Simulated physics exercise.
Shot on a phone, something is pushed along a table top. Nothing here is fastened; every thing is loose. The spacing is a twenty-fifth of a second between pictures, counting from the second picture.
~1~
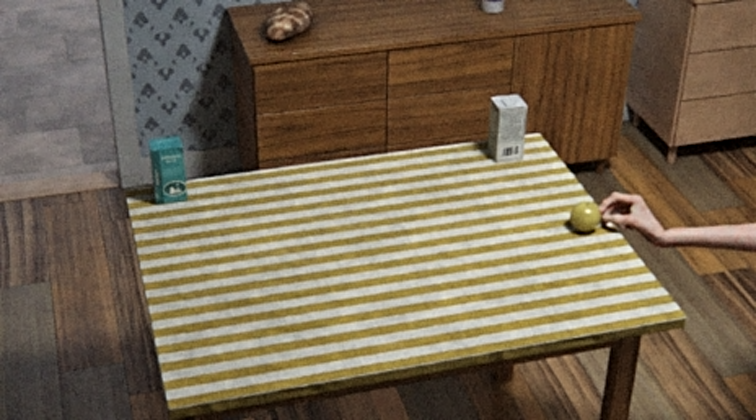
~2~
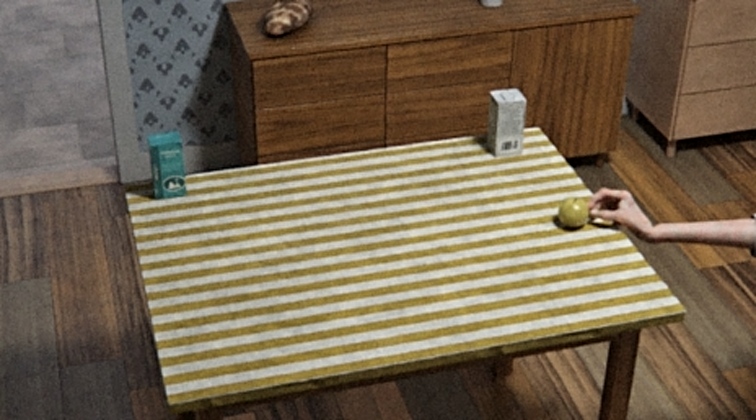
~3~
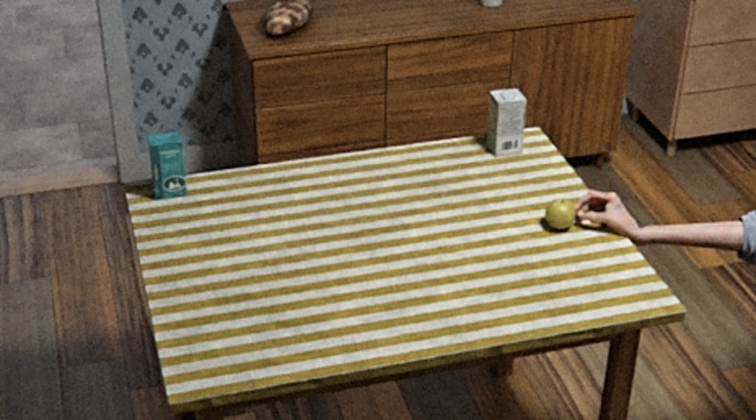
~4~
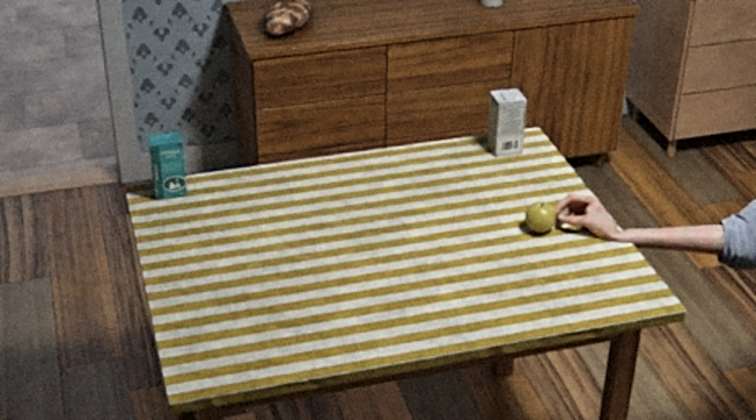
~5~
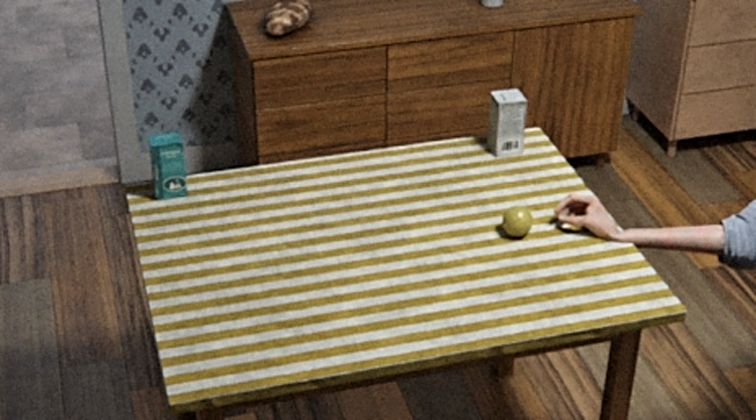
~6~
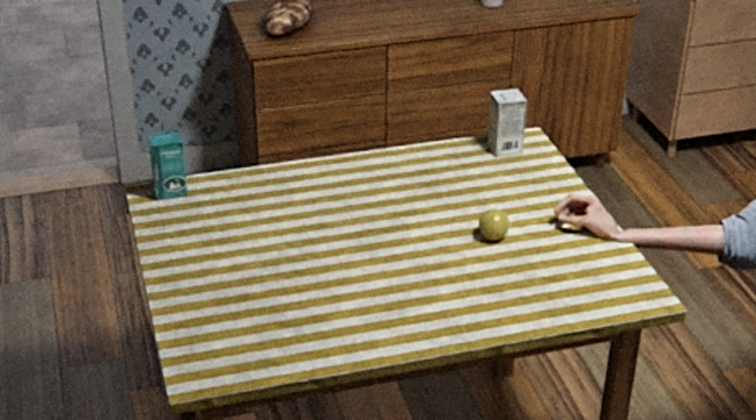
In a room with a dark plank floor, a table covered in yellow and white stripes is seen from above at an angle, the view shifting very slightly early on. A teal carton stands at its back left corner, a white carton at the back right, and a wooden sideboard behind. From the right, a hand pushes a yellow apple leftward, then stays still while the apple rolls farther left, away from the fingers.
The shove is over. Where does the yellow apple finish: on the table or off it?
Off it.
Then, 0.40 s past the last view, yellow apple displaced well along near (262, 260).
Then, 0.80 s past the last view, yellow apple now off the table.
Finally, off the table, yellow apple.
